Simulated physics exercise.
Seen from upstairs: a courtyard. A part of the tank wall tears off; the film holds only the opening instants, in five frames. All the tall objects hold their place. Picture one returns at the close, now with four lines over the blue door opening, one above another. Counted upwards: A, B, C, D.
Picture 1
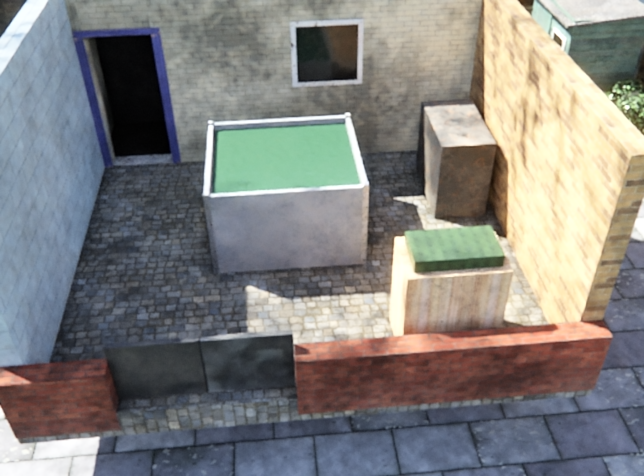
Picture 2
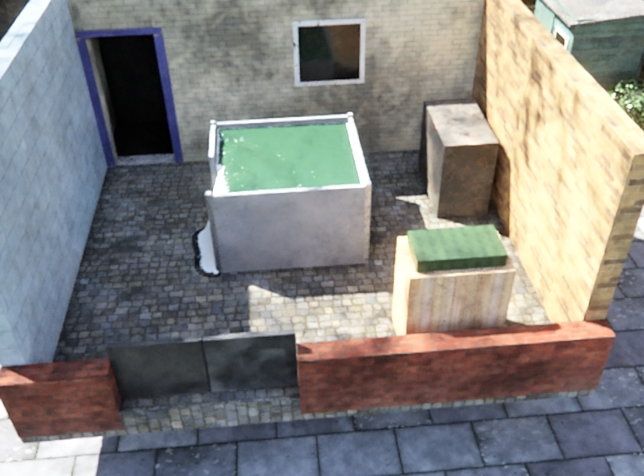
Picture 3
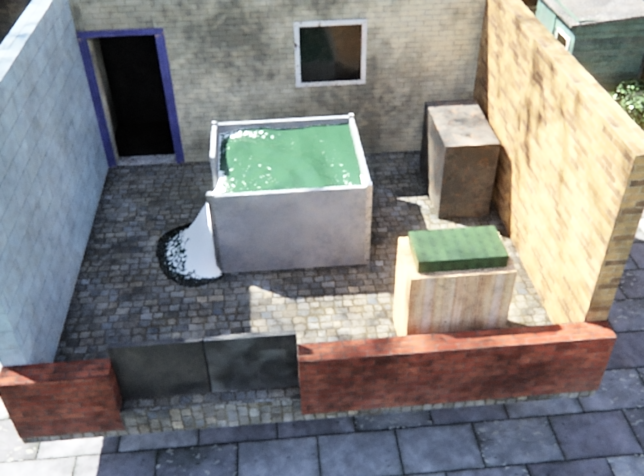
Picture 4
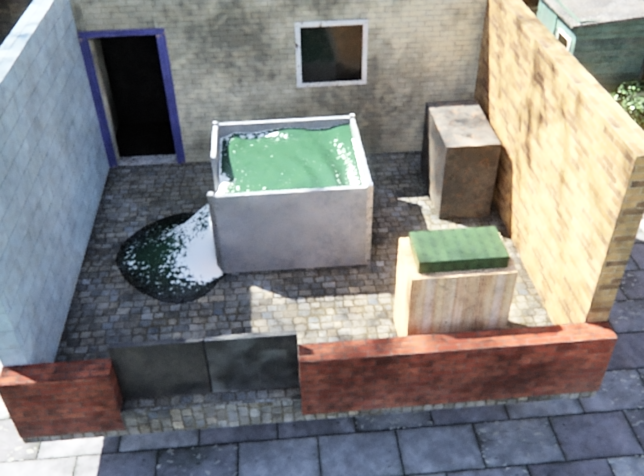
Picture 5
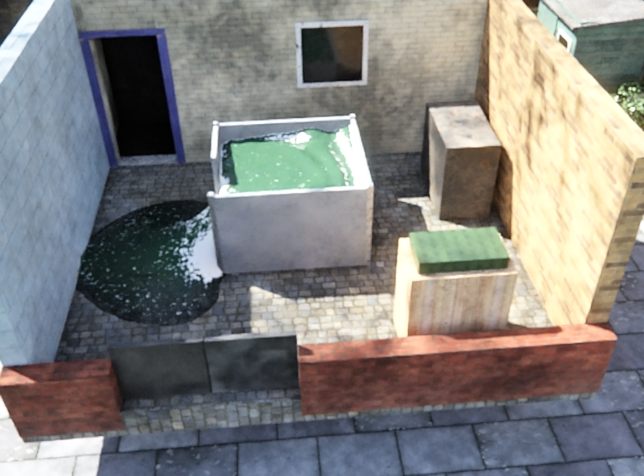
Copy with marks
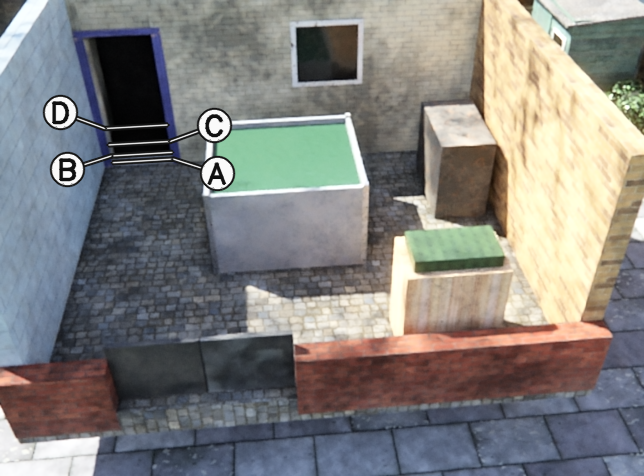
Green water in a pale tank poured out through its left side onto the cobbled yard, spreading in a widening dark, foam-flecked pool toward the left wall while the level in the tank sank.
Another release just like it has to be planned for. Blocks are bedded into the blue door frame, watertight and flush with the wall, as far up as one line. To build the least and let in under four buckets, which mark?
C.
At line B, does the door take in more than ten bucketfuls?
Yes, it does.
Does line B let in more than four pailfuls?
Yes, that goes wrong.
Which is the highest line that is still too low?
B it is.
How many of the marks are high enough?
Two.
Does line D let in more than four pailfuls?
No, not at all.
In white, A at (143, 160); B at (141, 154); C at (139, 143); D at (136, 126); from the bottom up A, B, C, D.
If A is chosen, dozens of bucketfuls pour in.
If B is chosen, some 20 bucketfuls get in.
If C is chosen, a bucket or two gets in.
If D is chosen, nothing gets over.
